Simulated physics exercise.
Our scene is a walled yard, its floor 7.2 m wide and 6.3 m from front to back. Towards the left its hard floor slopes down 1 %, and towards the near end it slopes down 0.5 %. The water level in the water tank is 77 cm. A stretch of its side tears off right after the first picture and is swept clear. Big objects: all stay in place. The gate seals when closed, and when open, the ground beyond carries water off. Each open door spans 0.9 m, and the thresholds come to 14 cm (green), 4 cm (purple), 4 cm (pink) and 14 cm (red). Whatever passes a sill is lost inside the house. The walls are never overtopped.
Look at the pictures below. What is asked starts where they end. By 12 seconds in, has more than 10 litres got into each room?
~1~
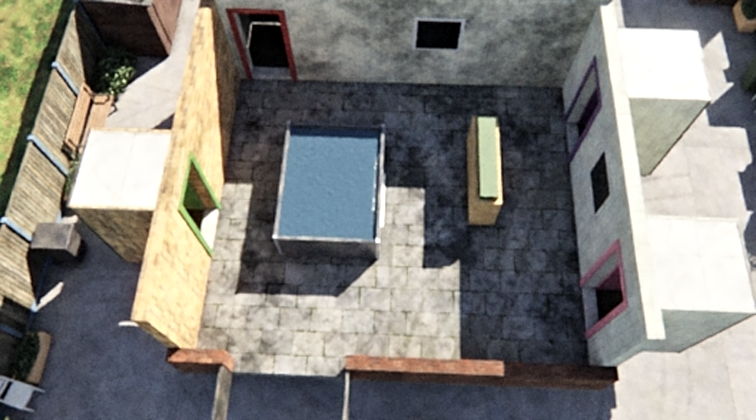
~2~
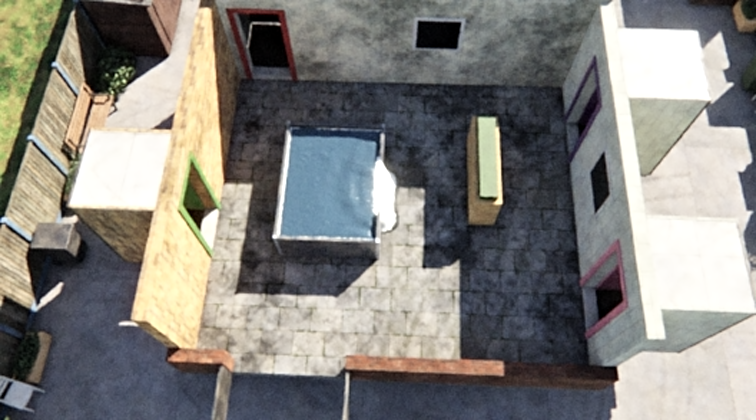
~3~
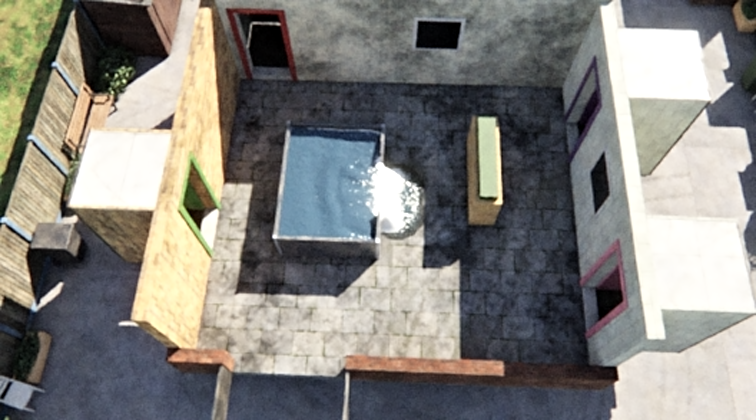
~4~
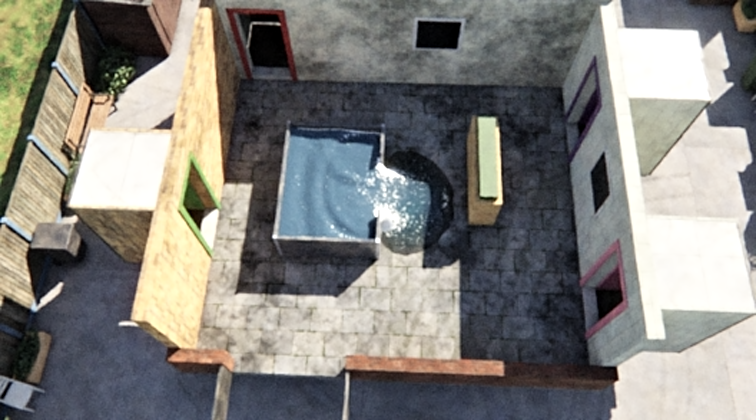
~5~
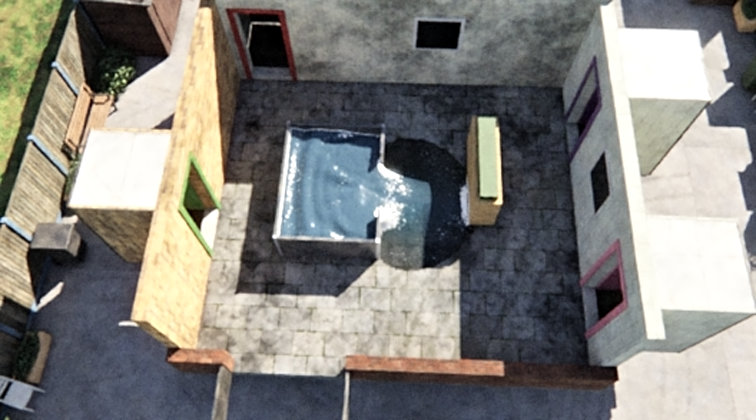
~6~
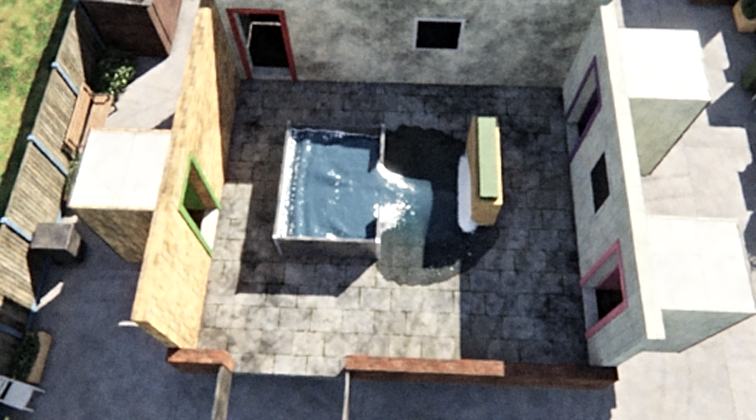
Room by room: Behind the green door, no; behind the purple door, yes; behind the pink door, yes; behind the red door, no.
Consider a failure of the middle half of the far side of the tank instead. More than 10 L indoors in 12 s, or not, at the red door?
Then: Red beyond it.
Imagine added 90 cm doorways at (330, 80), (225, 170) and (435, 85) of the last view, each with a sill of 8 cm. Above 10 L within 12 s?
The first one doesn't reach it, the second one doesn't reach it, and the third one exceeds it.
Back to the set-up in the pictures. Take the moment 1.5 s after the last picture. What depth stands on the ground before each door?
In cm: Green 0, purple 0, pink 10, red 0.
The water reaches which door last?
It's the green door that comes last.
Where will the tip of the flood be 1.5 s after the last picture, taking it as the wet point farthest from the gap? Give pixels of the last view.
Point: Roughly (589, 373).
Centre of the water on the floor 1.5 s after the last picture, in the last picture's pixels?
Roughly (390, 205) in the last picture.
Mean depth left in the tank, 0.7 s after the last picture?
51 cm.
Then, 0.7 s after the last picture water covers 25 % of the floor and is deepest (48 cm) near (457, 199); green door not reached, purple door not reached, pink door not reached, red door not reached.
Then, 1.5 s after the last picture water covers 35 % of the floor and is deepest (44 cm) near (579, 372); green door not reached, purple door not reached, pink door 10 cm at the sill, 21 L in, red door not reached.
Then, 2.8 s after the last picture water covers 55 % of the floor and is deepest (28 cm) near (457, 199); green door not reached, purple door 7 cm at the sill, 0 L in, pink door 16 cm at the sill, 98 L in, red door 3 cm at the sill, 0 L in.
Then, 6.3 s after the last picture water covers 95 % of the floor and is deepest (14 cm) near (496, 302); green door 4 cm at the sill, 0 L in, purple door 5 cm at the sill, 17 L in, pink door 10 cm at the sill, 213 L in, red door 8 cm at the sill, 0 L in.
Then, 11.3 s after the last picture water covers 100 % of the floor and is deepest (14 cm) near (195, 357); green door 12 cm at the sill, 0 L in, purple door 5 cm at the sill, 26 L in, pink door 6 cm at the sill, 261 L in, red door 7 cm at the sill, 0 L in.
